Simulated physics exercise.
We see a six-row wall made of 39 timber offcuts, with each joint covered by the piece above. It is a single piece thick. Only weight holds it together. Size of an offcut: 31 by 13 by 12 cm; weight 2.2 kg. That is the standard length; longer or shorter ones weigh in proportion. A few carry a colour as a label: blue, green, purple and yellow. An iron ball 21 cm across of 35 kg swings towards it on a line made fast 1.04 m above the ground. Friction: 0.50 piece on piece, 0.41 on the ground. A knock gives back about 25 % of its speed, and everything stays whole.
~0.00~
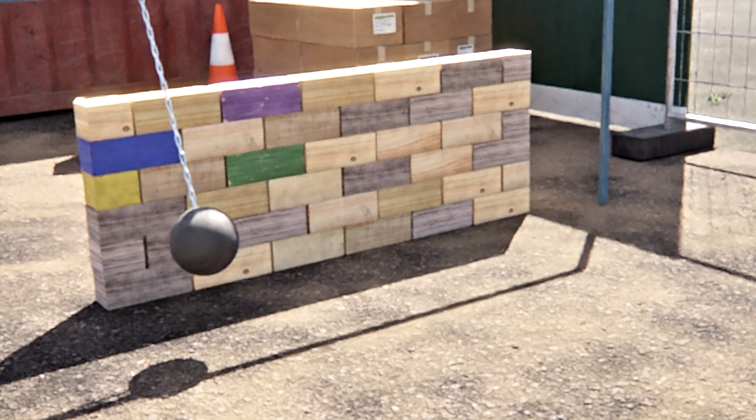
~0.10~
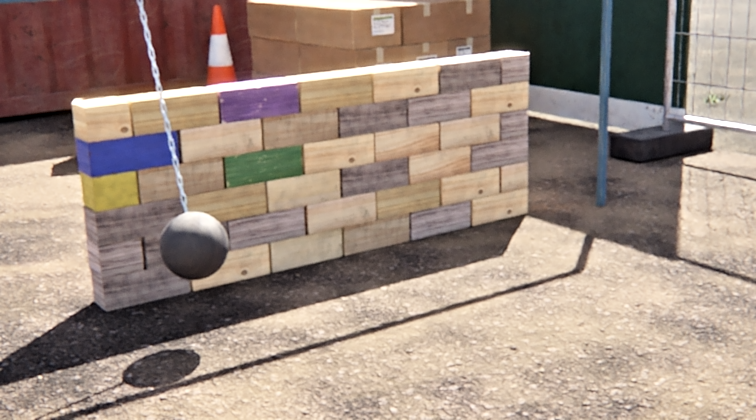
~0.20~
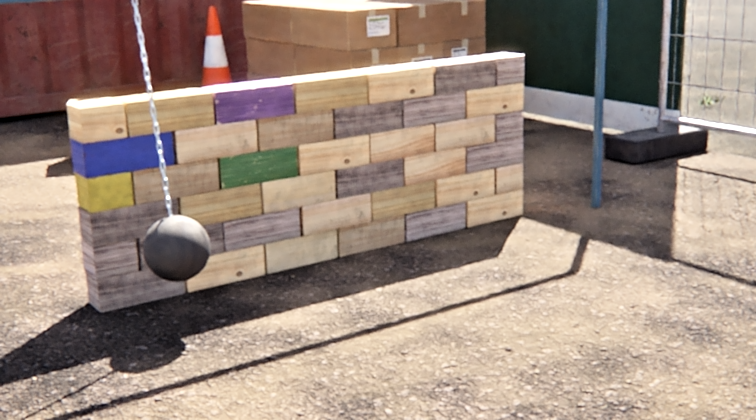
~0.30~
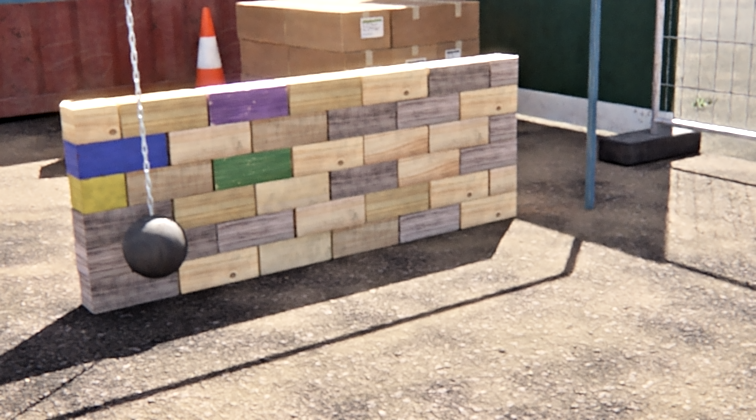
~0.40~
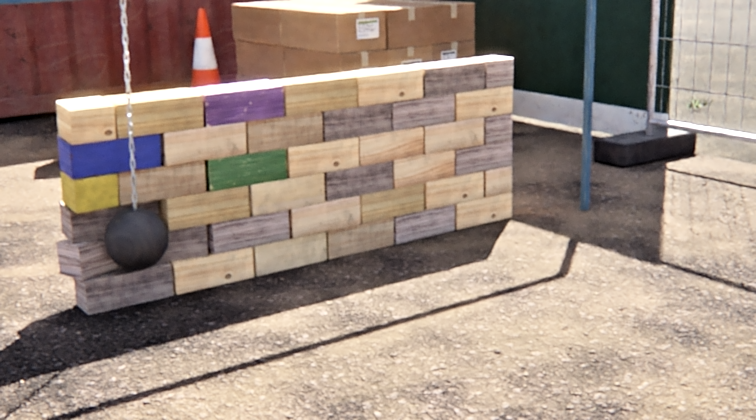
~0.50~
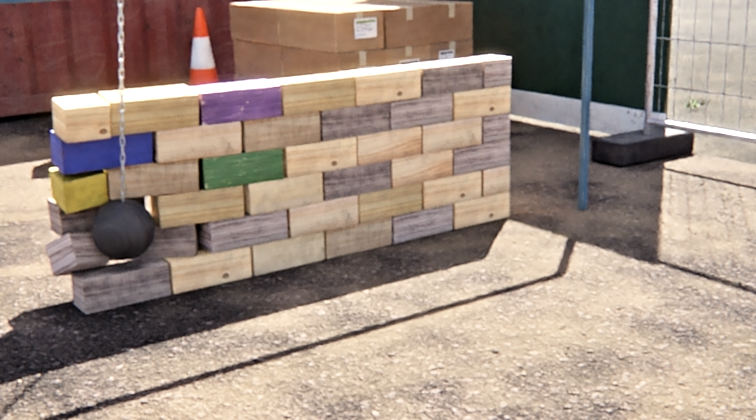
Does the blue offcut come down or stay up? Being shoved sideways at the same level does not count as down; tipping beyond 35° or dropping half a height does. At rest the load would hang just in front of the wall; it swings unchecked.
The blue offcut comes down.
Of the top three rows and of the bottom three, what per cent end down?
Top 50, bottom 20 per cent.
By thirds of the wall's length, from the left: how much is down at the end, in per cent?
Left 80, middle 20, right 0 per cent.
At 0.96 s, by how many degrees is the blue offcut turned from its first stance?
Some 15°.
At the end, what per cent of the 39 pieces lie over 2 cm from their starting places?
Shifted: 35 per cent.
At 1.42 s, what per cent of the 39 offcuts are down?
At that moment 35 per cent.
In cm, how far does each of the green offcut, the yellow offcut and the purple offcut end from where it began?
About: Green 55, yellow 80, purple 95.
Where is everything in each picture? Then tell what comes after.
In the first frame (each place is the centre of the face we see best; the camera pans a little), ball (197, 240) line 25° before plumb; blue offcut (137, 153); green offcut (266, 165); yellow offcut (118, 190); all as stacked.
Ball (187, 246) line 20° before plumb; blue offcut (135, 154), in the second frame.
Ball (170, 252) line 13° before plumb; blue offcut (130, 155), in the third frame.
Ball (149, 254) line 4° before plumb; blue offcut (123, 156), in the fourth frame.
Ball (131, 250) line 5° past plumb; blue offcut (117, 156) tilted 5°; yellow offcut (97, 193) tilted 5°; steepest lean 7°, the offcut at (94, 125); 8 have shifted, in the fifth frame.
Ball (120, 241) line 11° past plumb; blue offcut (109, 153) tilted 9°; yellow offcut (86, 193) tilted 14°; purple offcut (243, 105); steepest lean 30°, the offcut at (61, 255); 10 have shifted, in the sixth frame.
By 0.96 s, line 11° past plumb; 3 of the 39 offcuts down; blue offcut tilted 16°; yellow offcut on its side.
By 1.42 s, line 13° before plumb; 14 of the 39 offcuts down; blue offcut on its side; yellow offcut on its side.
When it is over (2.7 s), line 13° past plumb; 14 of the 39 offcuts down; blue offcut on its side; purple offcut on its side; yellow offcut on its side. In pixels of the last frame, middles, blue offcut near (65, 242), purple offcut near (197, 207).
